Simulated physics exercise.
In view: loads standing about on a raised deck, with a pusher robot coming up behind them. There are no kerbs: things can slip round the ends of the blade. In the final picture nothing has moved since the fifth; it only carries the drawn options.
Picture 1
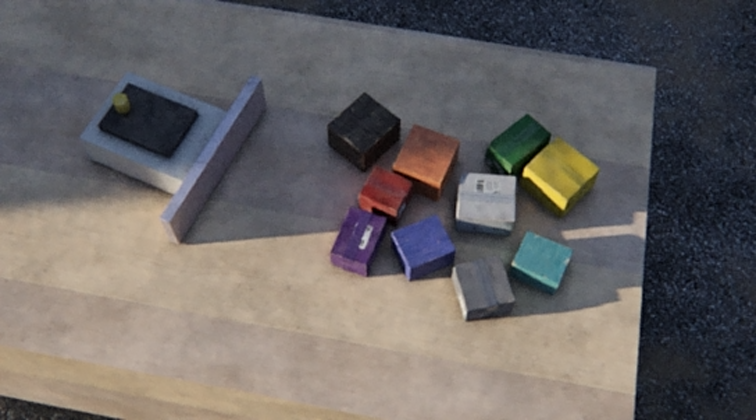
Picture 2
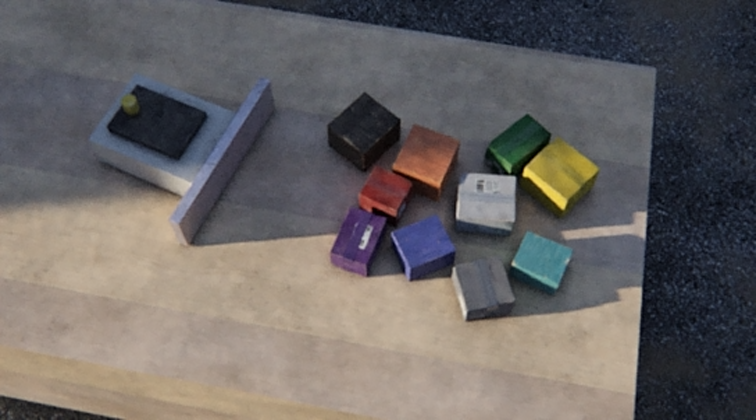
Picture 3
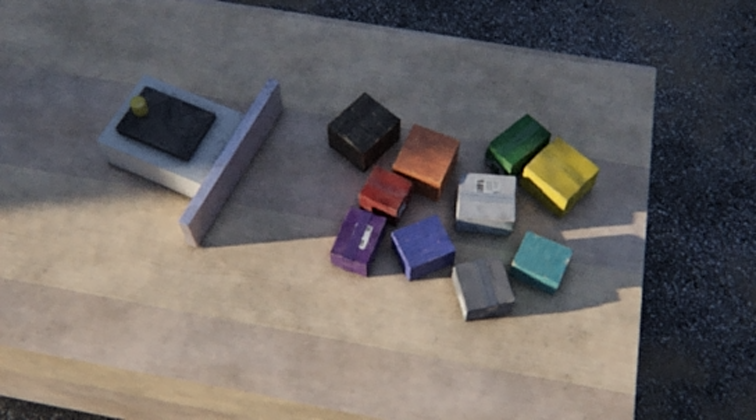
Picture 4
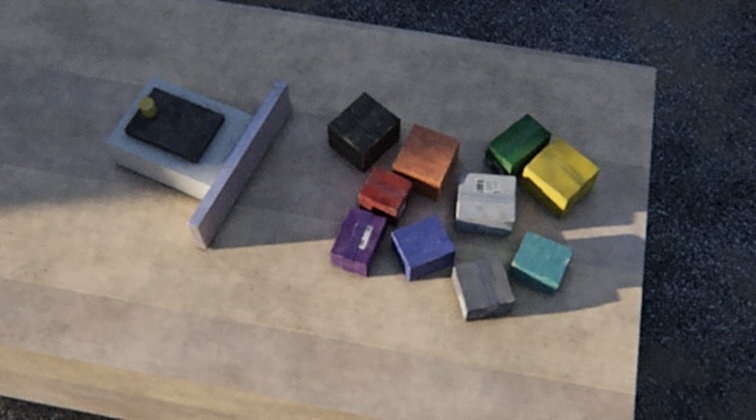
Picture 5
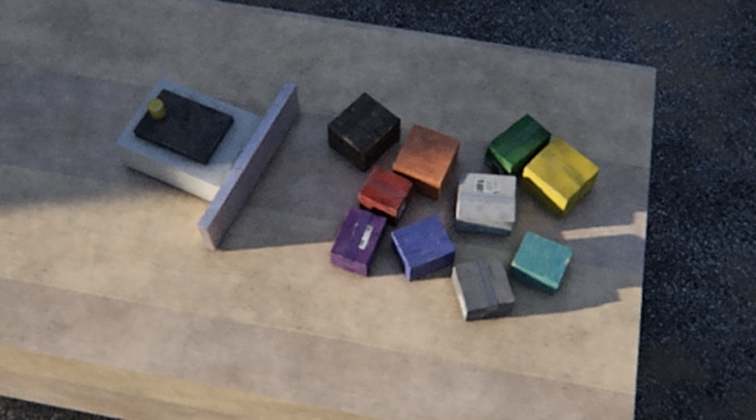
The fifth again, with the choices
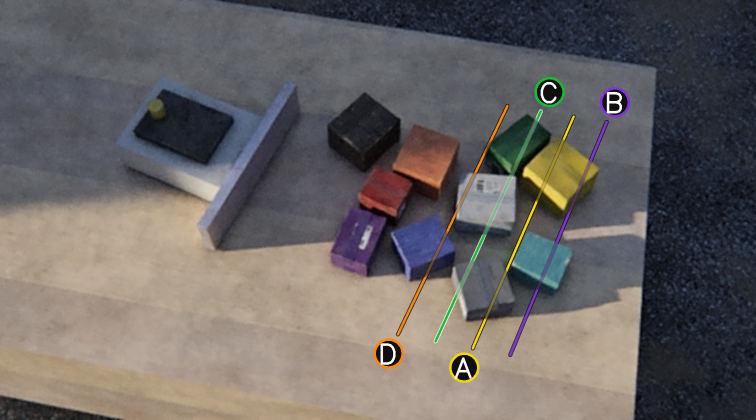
A pale raised deck with dark, rough ground beyond its edges is seen from above at a slant. Ten small boxes sit loosely grouped on the right, black, orange, red, purple, blue, white, grey, green, yellow and turquoise, while a whitish robot with a dark top and upright front blade stands at left. The robot creeps slightly rightward, blade first, touching nothing, as the boxes and camera stay still.
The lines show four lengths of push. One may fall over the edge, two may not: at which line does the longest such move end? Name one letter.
No second one falls up to A.
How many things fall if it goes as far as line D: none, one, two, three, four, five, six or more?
By then, none.
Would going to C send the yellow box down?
No.
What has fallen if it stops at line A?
The yellow box.
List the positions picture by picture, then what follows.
The first frame shows blue crate (423, 247); white parcel (486, 204); purple box (358, 241).
The second frame shows robot (163, 123); orange crate (426, 163).
The third frame shows robot (172, 124); turquoise crate (541, 263).
The fourth frame shows robot (181, 126); grey parcel (482, 289).
The fifth frame shows robot (189, 127); black crate (364, 132); blue crate (423, 247); white parcel (486, 204).
On the marked copy, A at (527, 225); B at (562, 231); C at (492, 219); D at (456, 213).
Taking A. A third of the way, robot (287, 143); black crate (408, 137); white parcel (492, 208).
Two thirds of the way, robot (385, 160); turquoise crate (575, 299); yellow box (587, 183).
When it is over, robot (463, 173); yellow box over the edge; white parcel (628, 266); one fallen.
As for the rest, B drops three; C is within the limit but short; D is within the limit but short.
